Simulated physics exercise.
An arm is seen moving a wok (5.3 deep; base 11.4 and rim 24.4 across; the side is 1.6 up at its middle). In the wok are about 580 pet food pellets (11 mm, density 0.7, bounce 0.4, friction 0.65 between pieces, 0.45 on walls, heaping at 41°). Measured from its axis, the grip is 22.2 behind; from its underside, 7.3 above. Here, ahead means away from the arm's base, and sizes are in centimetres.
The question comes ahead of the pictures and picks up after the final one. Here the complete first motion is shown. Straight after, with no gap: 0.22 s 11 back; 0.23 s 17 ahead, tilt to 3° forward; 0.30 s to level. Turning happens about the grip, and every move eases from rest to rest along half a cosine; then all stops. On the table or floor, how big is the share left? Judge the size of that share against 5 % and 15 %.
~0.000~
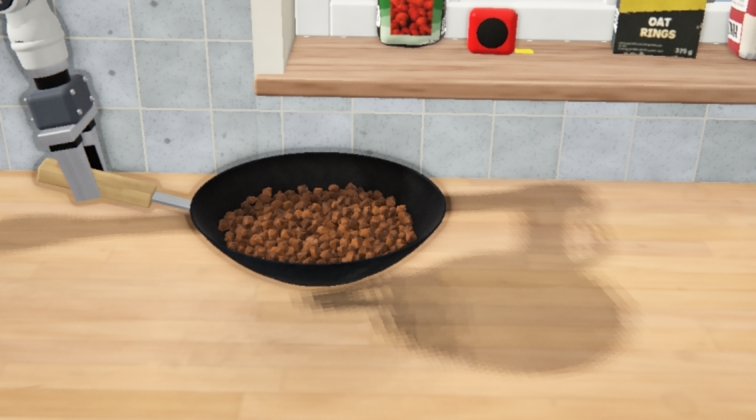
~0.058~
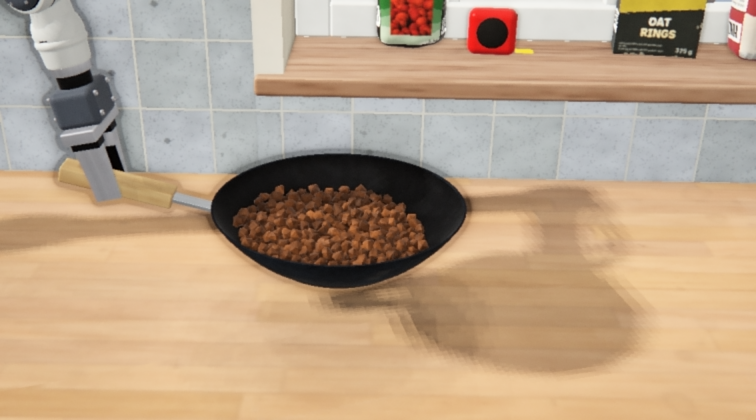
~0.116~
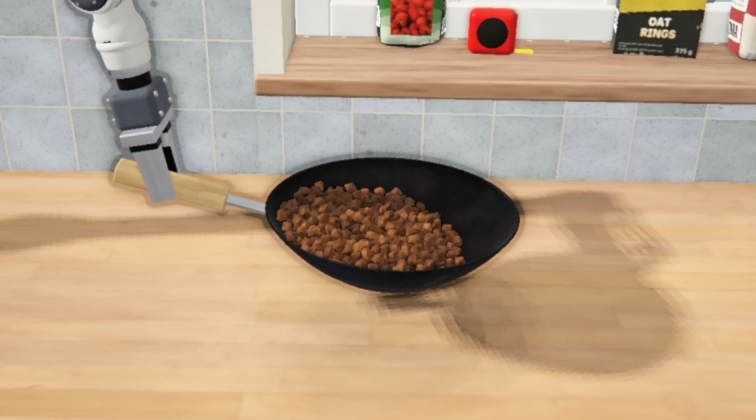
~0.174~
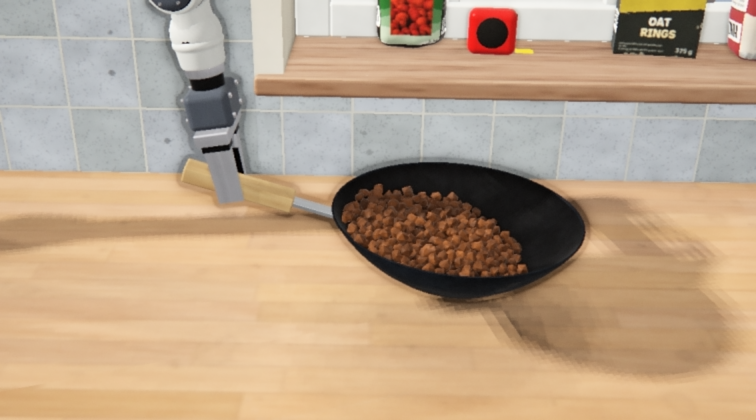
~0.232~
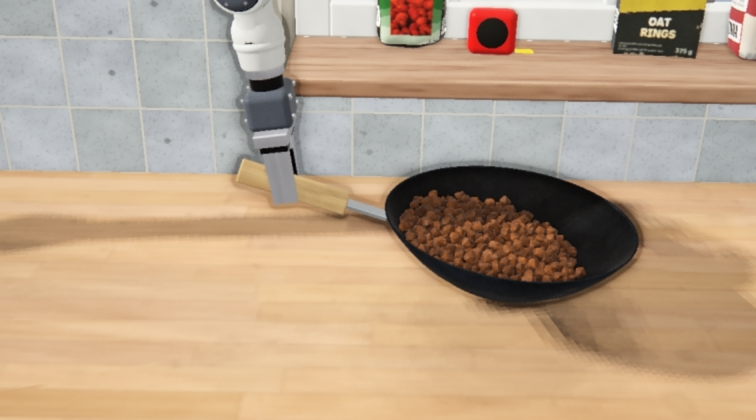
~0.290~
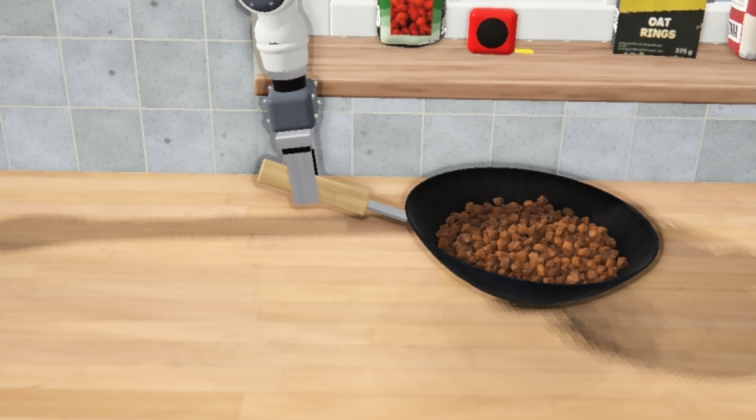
The share is from 5 to 15 %.
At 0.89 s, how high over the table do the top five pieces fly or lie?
They are some 14 centimetres up.
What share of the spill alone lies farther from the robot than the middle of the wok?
About 10 %.
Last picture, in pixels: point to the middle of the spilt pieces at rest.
About (515, 332).
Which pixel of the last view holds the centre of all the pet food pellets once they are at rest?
I'd put it somewhere around (609, 239) in the last picture.
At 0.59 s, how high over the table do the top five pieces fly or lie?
Roughly 13 cm above the table.
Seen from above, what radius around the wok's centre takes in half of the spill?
About 10 cm out from the centre.
By 0.59 s, tilted 4° forward, highest piece 14 above the table; 539 in the wok, 39 on the table or floor, 1 in flight or on a rim.
By 0.89 s, tilted 2° forward, highest piece 16 above the table; 532 in the wok, 45 on the table or floor, 2 in flight or on a rim.
By 1.24 s, level, highest piece 16 above the table; 532 in the wok, 47 on the table or floor.
By 2.29 s, level, highest piece 16 above the table; 532 in the wok, 47 on the table or floor.
Final count, 532 in the wok, 47 on the table or floor. That is 8 % on the table or floor.
